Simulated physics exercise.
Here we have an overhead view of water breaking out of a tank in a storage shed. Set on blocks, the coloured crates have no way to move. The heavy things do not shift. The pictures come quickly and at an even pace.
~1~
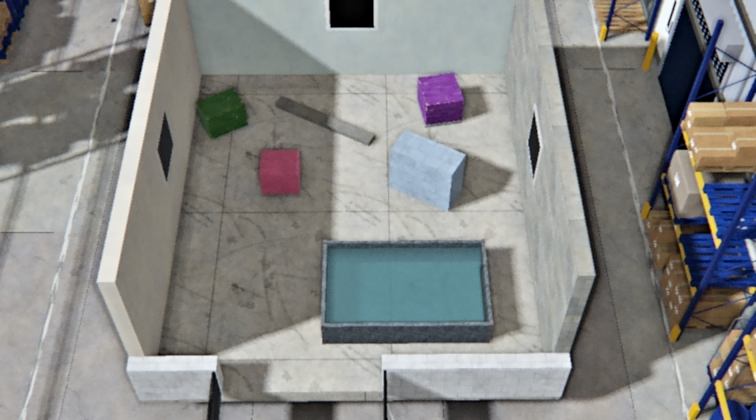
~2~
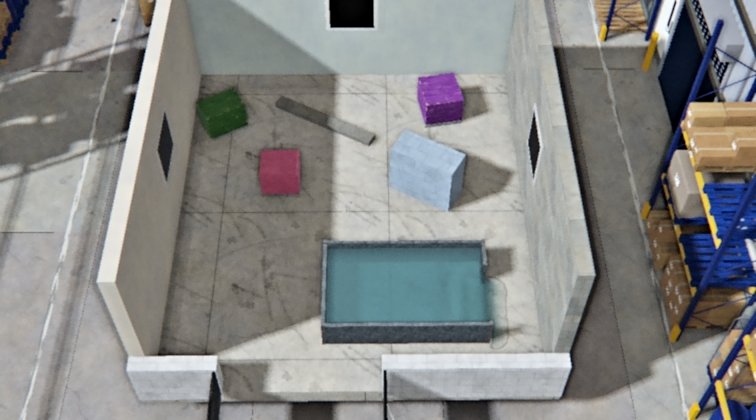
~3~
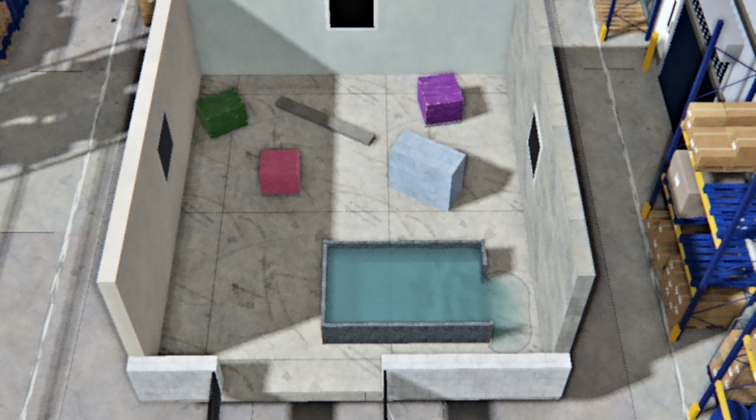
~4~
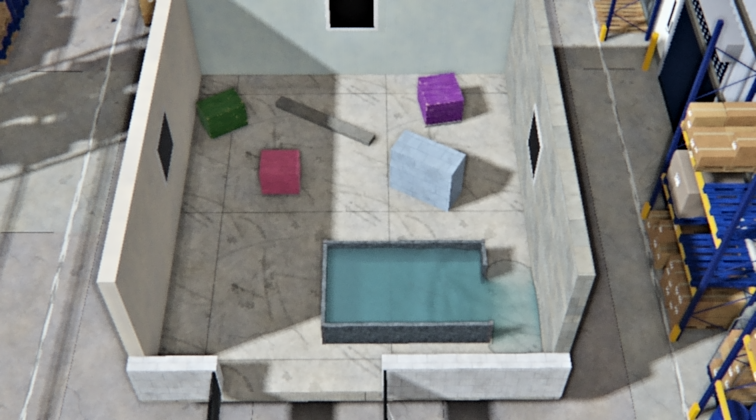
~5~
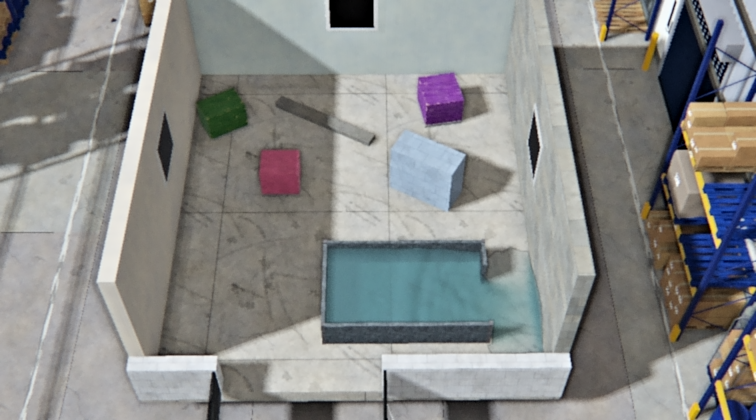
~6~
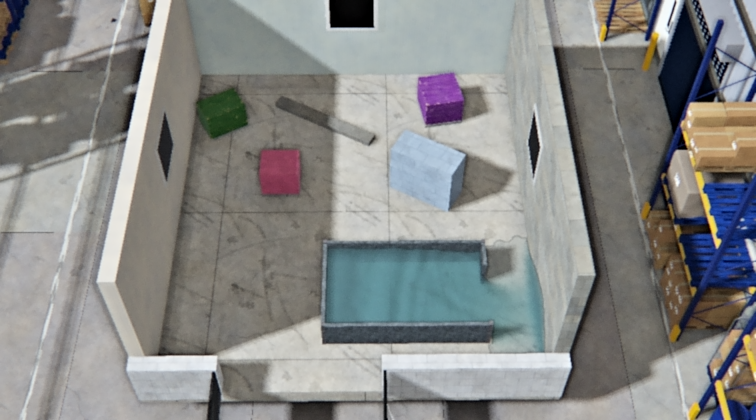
To begin with, still water fills an open tank in a walled shed, with green, red, purple and pale blue crates standing behind it. Then water pours out through a gap on the tank's right side, spreads across the floor to the right wall, and runs along it, while the crates stay put.
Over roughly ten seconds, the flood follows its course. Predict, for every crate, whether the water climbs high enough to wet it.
The pink crate doesn't get caught by the water, the purple crate gets caught by the water, the green crate gets caught by the water.
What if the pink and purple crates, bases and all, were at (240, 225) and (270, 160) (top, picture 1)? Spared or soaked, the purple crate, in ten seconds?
As I see it, the purple is left untouched within the ten seconds.
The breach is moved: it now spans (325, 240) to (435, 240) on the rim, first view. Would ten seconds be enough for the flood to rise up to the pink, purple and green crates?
One by one: Pink crate is topped; purple crate is topped; green crate is topped.
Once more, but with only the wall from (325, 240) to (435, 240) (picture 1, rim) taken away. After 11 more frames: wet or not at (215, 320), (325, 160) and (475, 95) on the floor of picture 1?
Spared, then sodden, then spared.
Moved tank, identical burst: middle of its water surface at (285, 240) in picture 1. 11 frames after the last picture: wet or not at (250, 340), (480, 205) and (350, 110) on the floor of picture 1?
First unwetted; next drenched; last unwetted.
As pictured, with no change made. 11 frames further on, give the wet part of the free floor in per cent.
It should be close to 20 %.
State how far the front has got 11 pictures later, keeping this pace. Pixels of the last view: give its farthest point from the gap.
Close to (510, 133).
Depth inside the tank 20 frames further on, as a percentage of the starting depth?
42 per cent or thereabouts.
A moment on, water covers 10 % of the floor; the pink crate not reached, the purple crate not reached, the green crate not reached.
Next, water covers 20 % of the floor; the pink crate not reached, the purple crate not reached, the green crate not reached.
Then, water covers 40 % of the floor; the pink crate not reached, the purple crate water round its plinth, the green crate not reached.
Later, water covers 60 % of the floor; the pink crate water round its plinth, the purple crate water round its plinth, the green crate not reached.
In the end, water covers 95 % of the floor; the pink crate stayed above the water, the purple crate was topped, the green crate was topped.
